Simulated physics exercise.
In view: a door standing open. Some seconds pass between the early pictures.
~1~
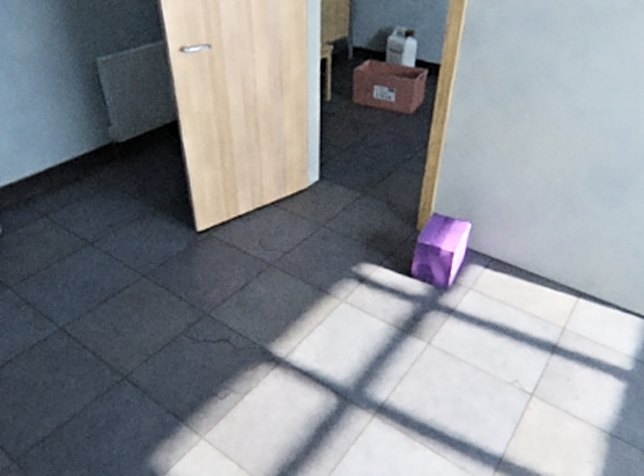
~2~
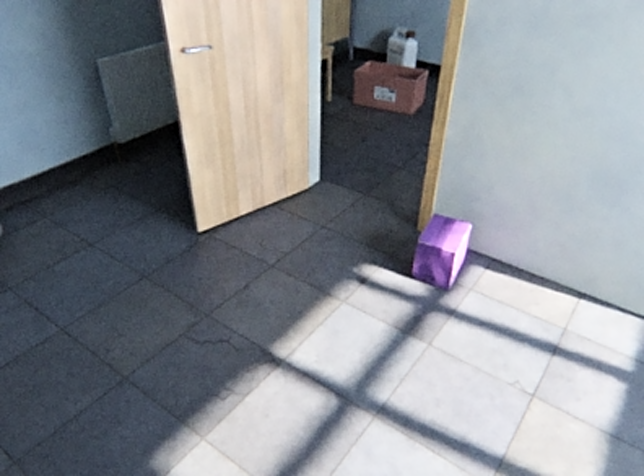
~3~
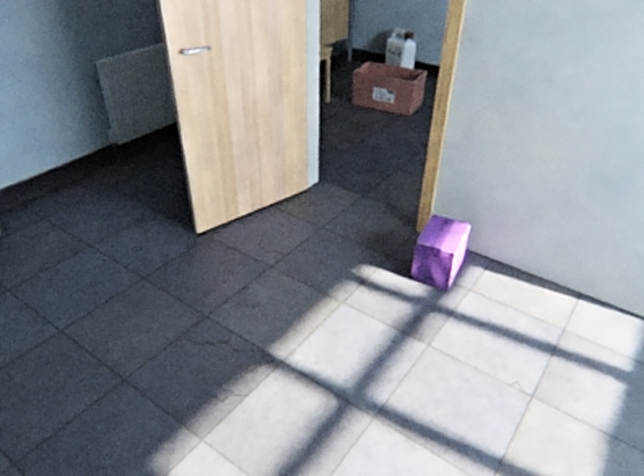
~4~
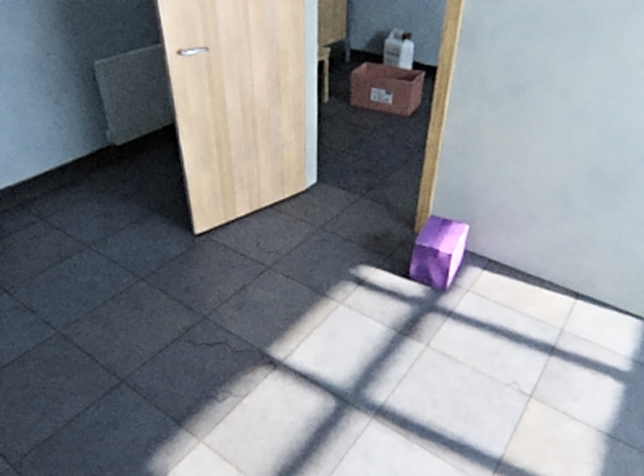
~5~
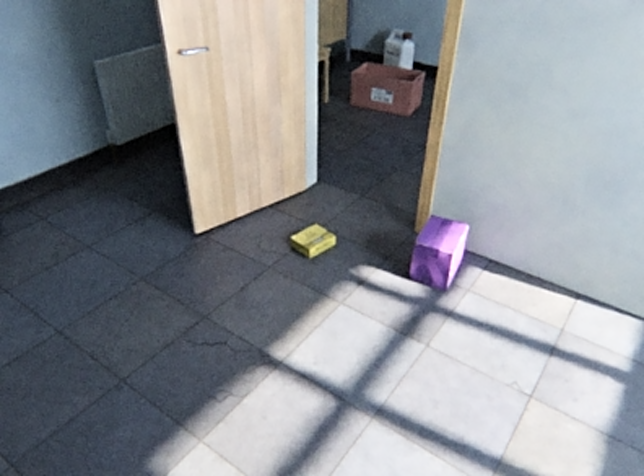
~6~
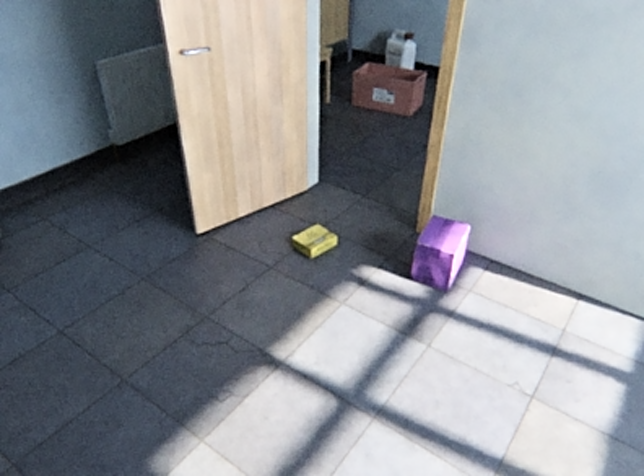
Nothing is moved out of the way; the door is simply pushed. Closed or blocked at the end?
Outcome: The door stops short.
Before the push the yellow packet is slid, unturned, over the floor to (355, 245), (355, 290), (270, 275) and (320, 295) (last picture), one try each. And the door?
In the first case it is blocked; in the second case it reaches the frame; in the third case it reaches the frame; in the fourth case it closes.
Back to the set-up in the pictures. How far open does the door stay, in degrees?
Some 15° open.
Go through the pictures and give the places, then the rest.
In the first picture, door wide open and still; purple box (441, 250).
In the second picture, door wide open and still; purple box (441, 251).
In the third picture, door wide open and still; purple box (440, 252).
In the fourth picture, door wide open and still; purple box (439, 252).
In the fifth picture, door wide open and still; purple box (439, 252).
In the sixth picture, door wide open and still; yellow packet (315, 241); purple box (440, 253).
Then, 1.70 s later than the last frame, door at 54°; yellow packet moved a little near (328, 241).
Then, 2.30 s later than the last frame, door at 32°; yellow packet moved about its own width near (370, 237).
When it is over, door at 14°; moved from the start, yellow packet; purple box as before. End places, in pixels of the last picture, yellow packet near (399, 228).
